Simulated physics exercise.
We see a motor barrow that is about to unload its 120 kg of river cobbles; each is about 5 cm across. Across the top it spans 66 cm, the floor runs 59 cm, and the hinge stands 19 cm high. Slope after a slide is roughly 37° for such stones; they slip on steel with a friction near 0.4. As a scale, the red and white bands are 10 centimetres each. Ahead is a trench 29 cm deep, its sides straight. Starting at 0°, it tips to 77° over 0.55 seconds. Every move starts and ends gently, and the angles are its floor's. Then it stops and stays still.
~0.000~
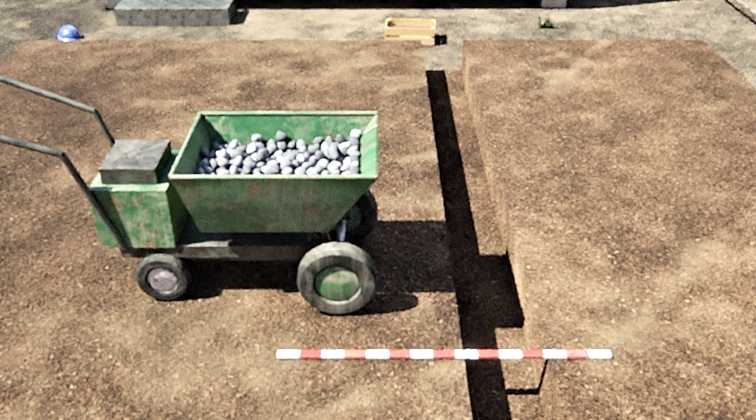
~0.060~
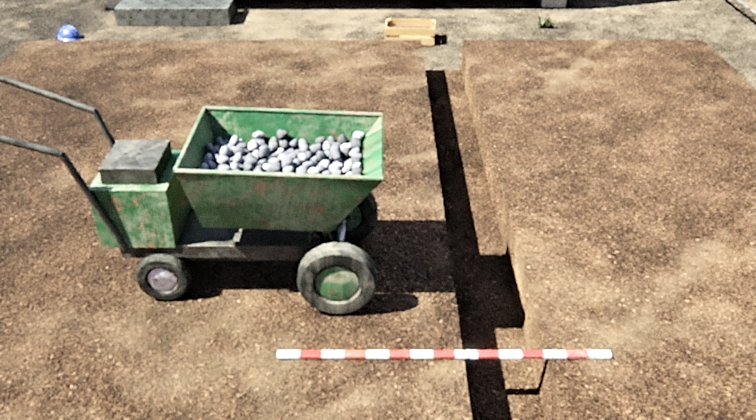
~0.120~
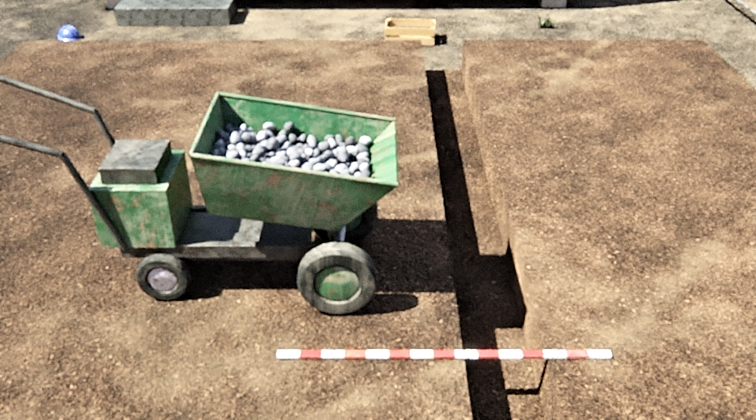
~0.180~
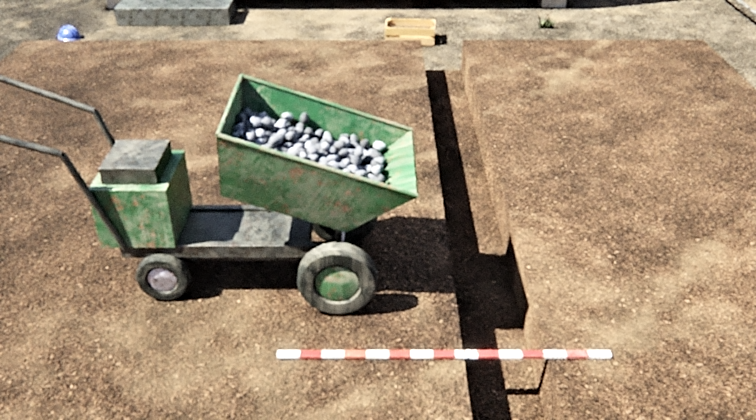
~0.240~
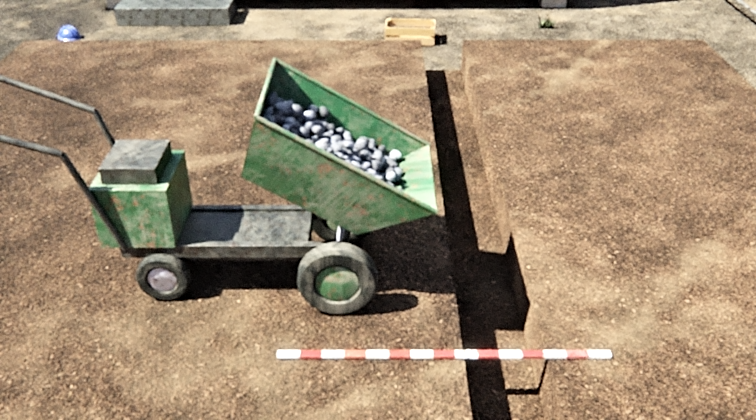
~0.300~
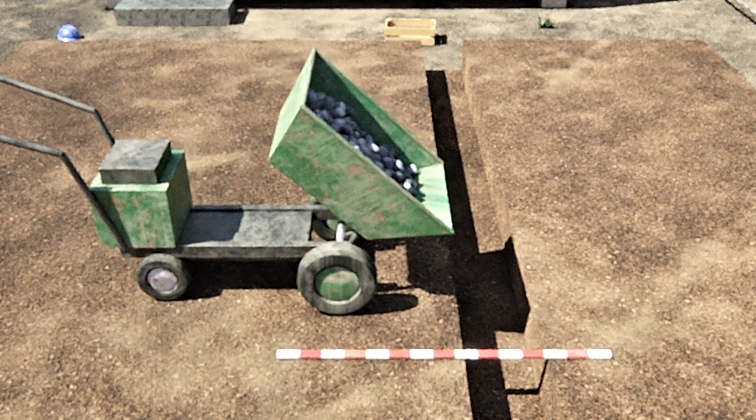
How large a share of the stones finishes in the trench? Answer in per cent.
A share of about 70 per cent.
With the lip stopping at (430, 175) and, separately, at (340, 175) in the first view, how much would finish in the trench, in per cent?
First place roughly 25%, second roughly 85%.
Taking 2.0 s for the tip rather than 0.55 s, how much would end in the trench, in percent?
With that timing, about 100 per cent.
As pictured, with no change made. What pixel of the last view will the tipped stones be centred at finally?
Centre estimate: Around (507, 305).
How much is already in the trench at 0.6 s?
Something like 35 in a hundred.
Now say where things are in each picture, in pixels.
In the first picture, lip at (377, 177), floor tilted 0°, highest stones at (290, 151).
In the second picture, lip at (383, 179), floor tilted 3°, highest stones at (246, 149); the stones move at 0.6 m/s on average.
In the third picture, the skip is at 9°, its lip at (398, 185); the top of the load is at (241, 141); the stones move at 1.2 m/s on average.
In the fourth picture, lip at (417, 196), floor tilted 19°, highest stones at (254, 126); the stones move at 1.6 m/s on average.
In the fifth picture, the skip is at 31°, its lip at (437, 212); the top of the load is at (277, 109); the stones move at 1.9 m/s on average.
In the sixth picture, lip at (452, 233), floor tilted 44°, highest stones at (307, 99); the stones move at 2.0 m/s on average.
After 0.4 s the floor is at 65°; 100 % in the skip; the foremost stones are at (439, 224).
After 0.6 s the floor is at 77°; 67 % in the skip, 33 % in the trench; the foremost stones are at (530, 284).
After 1.0 s the floor is at 77°; 5 % in the skip, 64 % in the trench, 31 % past the trench; the foremost stones are at (709, 280).
After 3.0 s the floor is at 77°; 0 % in the skip, 70 % in the trench, 30 % past the trench; the foremost stones are past the picture's edge.
